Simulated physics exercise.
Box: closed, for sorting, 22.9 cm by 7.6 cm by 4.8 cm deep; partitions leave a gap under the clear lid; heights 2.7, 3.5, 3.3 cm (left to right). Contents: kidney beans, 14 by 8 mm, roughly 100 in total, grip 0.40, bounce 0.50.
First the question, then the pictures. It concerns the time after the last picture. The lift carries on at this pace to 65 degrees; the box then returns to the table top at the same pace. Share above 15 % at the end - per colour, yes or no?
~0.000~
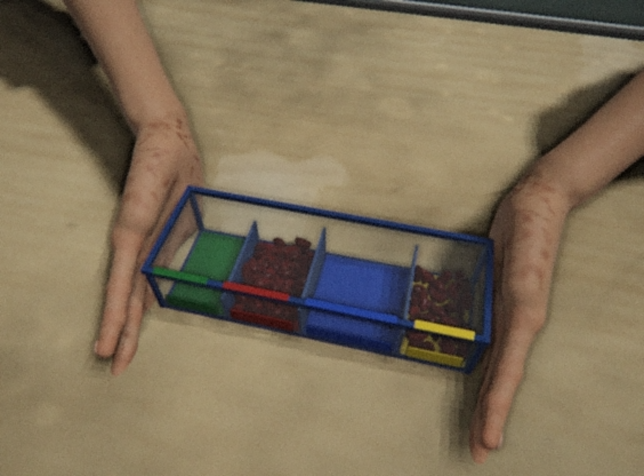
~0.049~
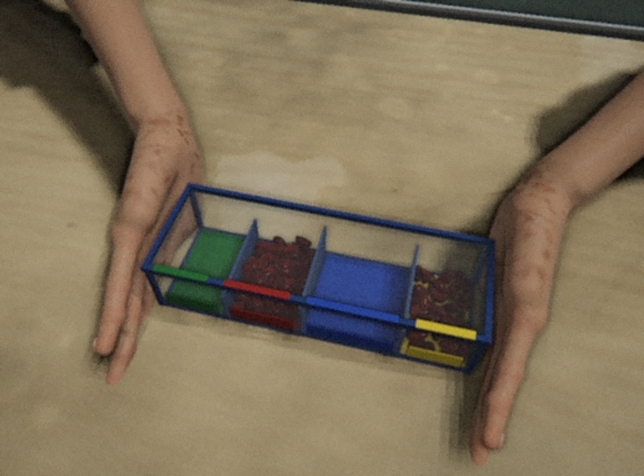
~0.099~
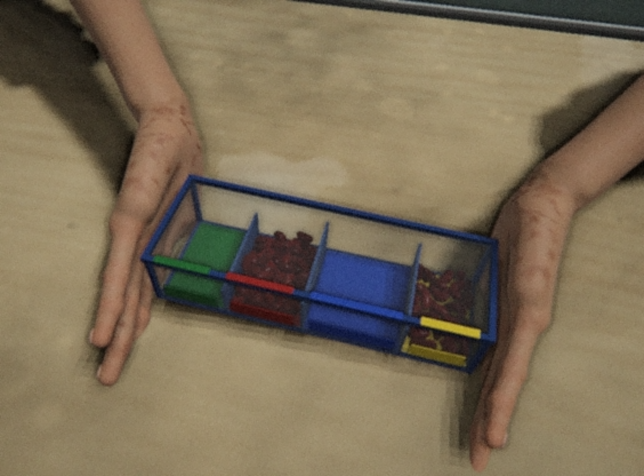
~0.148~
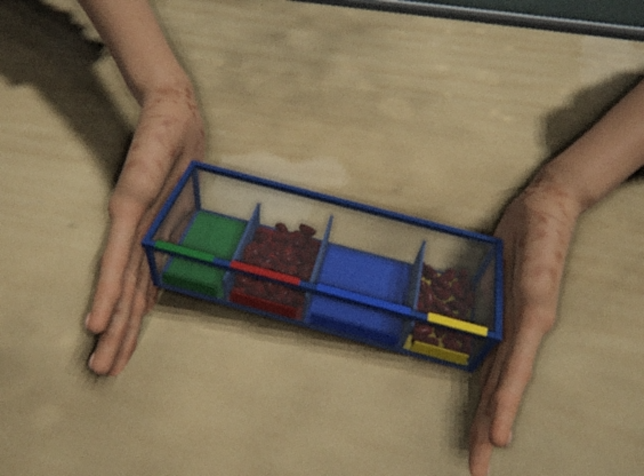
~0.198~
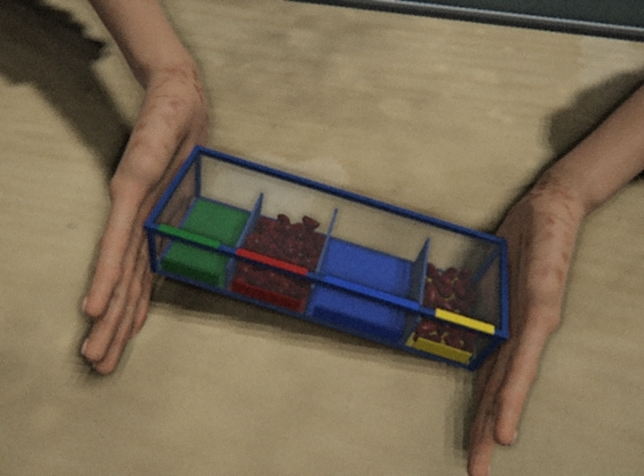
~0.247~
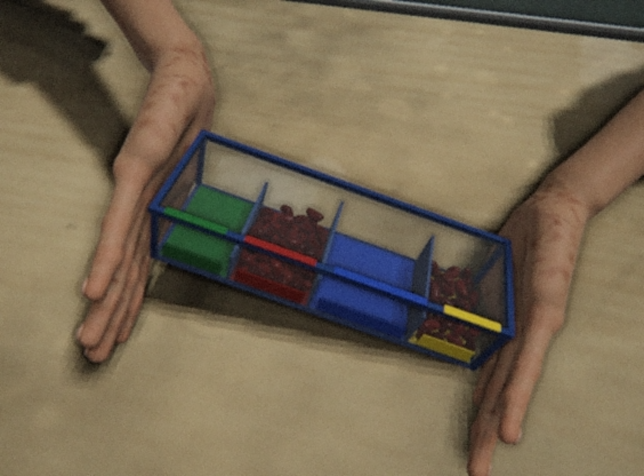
Red yes, blue no, green no, yellow yes.
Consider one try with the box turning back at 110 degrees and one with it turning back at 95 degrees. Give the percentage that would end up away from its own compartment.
First try: Around 15 %; second try: Around 20 %.
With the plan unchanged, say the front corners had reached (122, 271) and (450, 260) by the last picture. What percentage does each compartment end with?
Final per cent - red: 50; blue: 5; green: 5; yellow: 45.
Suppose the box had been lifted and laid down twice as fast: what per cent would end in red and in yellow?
Result in per cent: Red 45; yellow 45.
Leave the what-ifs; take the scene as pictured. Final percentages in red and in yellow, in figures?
The red compartment ends with 50 per cent, the yellow one with 45 per cent.
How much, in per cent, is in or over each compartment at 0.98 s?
Red 55 %, blue 0 %, green 0 %, yellow 45 %.
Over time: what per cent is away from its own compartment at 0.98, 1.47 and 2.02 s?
I'd put the three at close to 0, 0 and 0.
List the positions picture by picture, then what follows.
The first frame shows box tilt 0 degrees, front corners at (149, 269) and (483, 338); red 55 %, yellow 45 %.
The second frame shows box tilt 1 degrees, front corners at (148, 266) and (484, 338).
The third frame shows box tilt 3 degrees, front corners at (148, 257) and (488, 336), lowest corner right back.
The fourth frame shows box tilt 7 degrees, front corners at (150, 242) and (494, 335), lowest corner right back.
The fifth frame shows box tilt 11 degrees, front corners at (152, 225) and (500, 333), lowest corner right back.
The sixth frame shows box tilt 15 degrees, front corners at (157, 208) and (506, 331), lowest corner right back; red 55 %, yellow 45 %. The box's pace is about 80 degrees a second.
After 0.98 s, tilt 64 degrees; red 55 %, yellow 45 %.
Then, at 1.47 s, tilt 27 degrees; red 50 %, yellow 45 %.
After 2.02 s, tilt 0 degrees; red 50 %, yellow 45 %.
In the end, at 2.3 s, red 50 %, blue 0 %, green 0 %, yellow 45 %.
